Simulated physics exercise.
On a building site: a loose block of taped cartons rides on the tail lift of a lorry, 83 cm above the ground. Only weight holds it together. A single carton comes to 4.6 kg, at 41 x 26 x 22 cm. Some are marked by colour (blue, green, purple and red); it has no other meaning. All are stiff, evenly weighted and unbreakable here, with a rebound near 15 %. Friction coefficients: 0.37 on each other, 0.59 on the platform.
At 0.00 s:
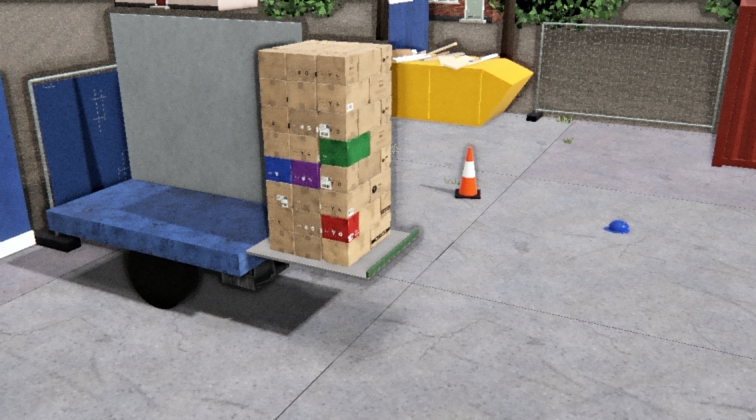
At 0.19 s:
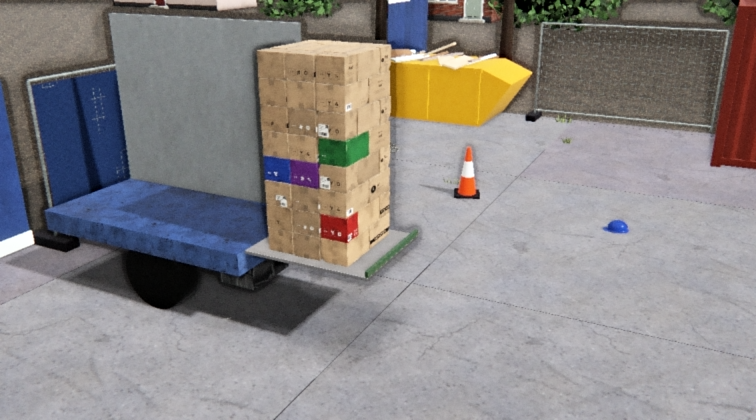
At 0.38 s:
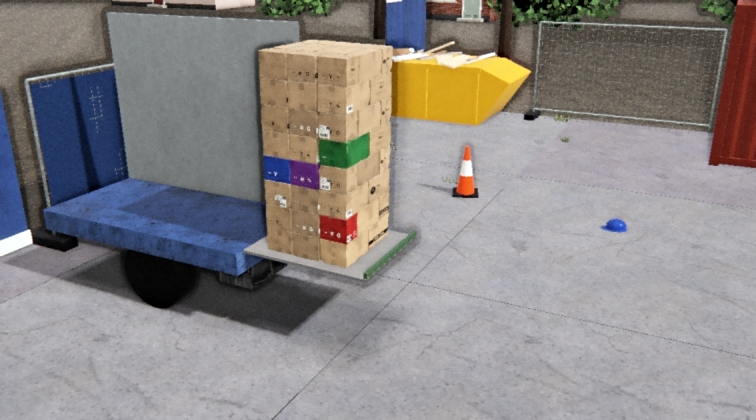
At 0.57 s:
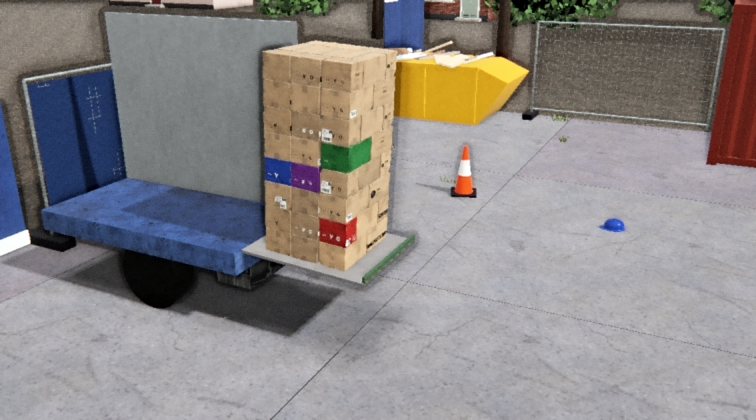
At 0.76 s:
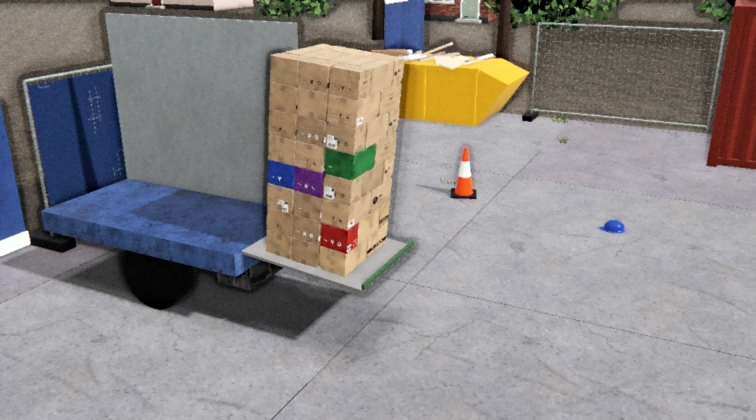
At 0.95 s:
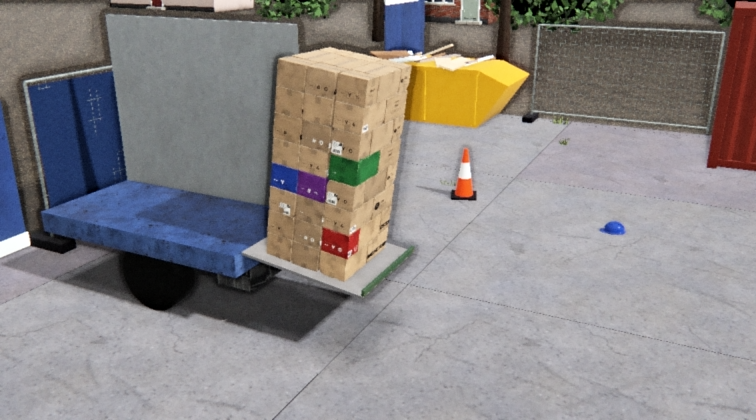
A tall stack of cartons tilts slightly to the right as the lorry's tail lift slopes.
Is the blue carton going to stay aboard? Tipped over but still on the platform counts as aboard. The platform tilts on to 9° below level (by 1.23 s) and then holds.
It falls off.
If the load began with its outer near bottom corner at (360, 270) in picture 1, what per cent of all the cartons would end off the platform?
In that case 80 per cent.
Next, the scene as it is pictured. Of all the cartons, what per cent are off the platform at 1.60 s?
At that moment 0 per cent.
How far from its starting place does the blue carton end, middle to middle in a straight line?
About 210 cm.
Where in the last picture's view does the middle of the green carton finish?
Near (507, 369).
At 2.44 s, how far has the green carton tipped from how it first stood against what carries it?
Roughly 60°.
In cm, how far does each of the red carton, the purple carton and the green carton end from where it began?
Moved: Red 130, purple 180, green 230.
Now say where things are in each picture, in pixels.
In the first frame (we follow the side turned to the camera; leans and shifts are taken against what carries them), platform's outer corner (367, 280) slope 0°; blue carton (278, 170); green carton (333, 153); purple carton (304, 174); no piece has moved.
In the second frame, platform's outer corner (366, 280) slope 0°; blue carton (277, 170).
In the third frame, platform's outer corner (365, 281) slope 1°; blue carton (277, 170).
In the fourth frame, platform's outer corner (363, 285) slope 3°; blue carton (278, 172).
In the fifth frame, platform's outer corner (363, 292) slope 5°; blue carton (281, 175).
In the sixth frame, platform's outer corner (362, 298) slope 7°; blue carton (284, 178); green carton (343, 171); purple carton (311, 187); no piece has moved.
Around 1.60 s, slope 9°; none of the 60 cartons off the platform, 60 disturbed; blue carton tipped 8°; green carton tipped 8°.
Around 2.04 s, slope 9°; 18 of the 60 cartons off the platform; blue carton tipped 30°; green carton tipped 30°, 7 cm lower.
Around 2.44 s, slope 9°; 43 of the 60 cartons off the platform; blue carton tipped 44°, 42 cm lower; green carton tipped 62°, 98 cm lower.
Around 3.14 s, slope 9°; 46 of the 60 cartons off the platform; blue carton tipped 9°, 97 cm lower; purple carton on its side.
Finally (4.7 s), slope 9°; 47 of the 60 cartons off the platform; blue carton tipped 9°, 1.22 m lower; red carton on its side; green carton on its side. Seen by the last camera, middles, blue carton near (409, 377), red carton near (411, 357).
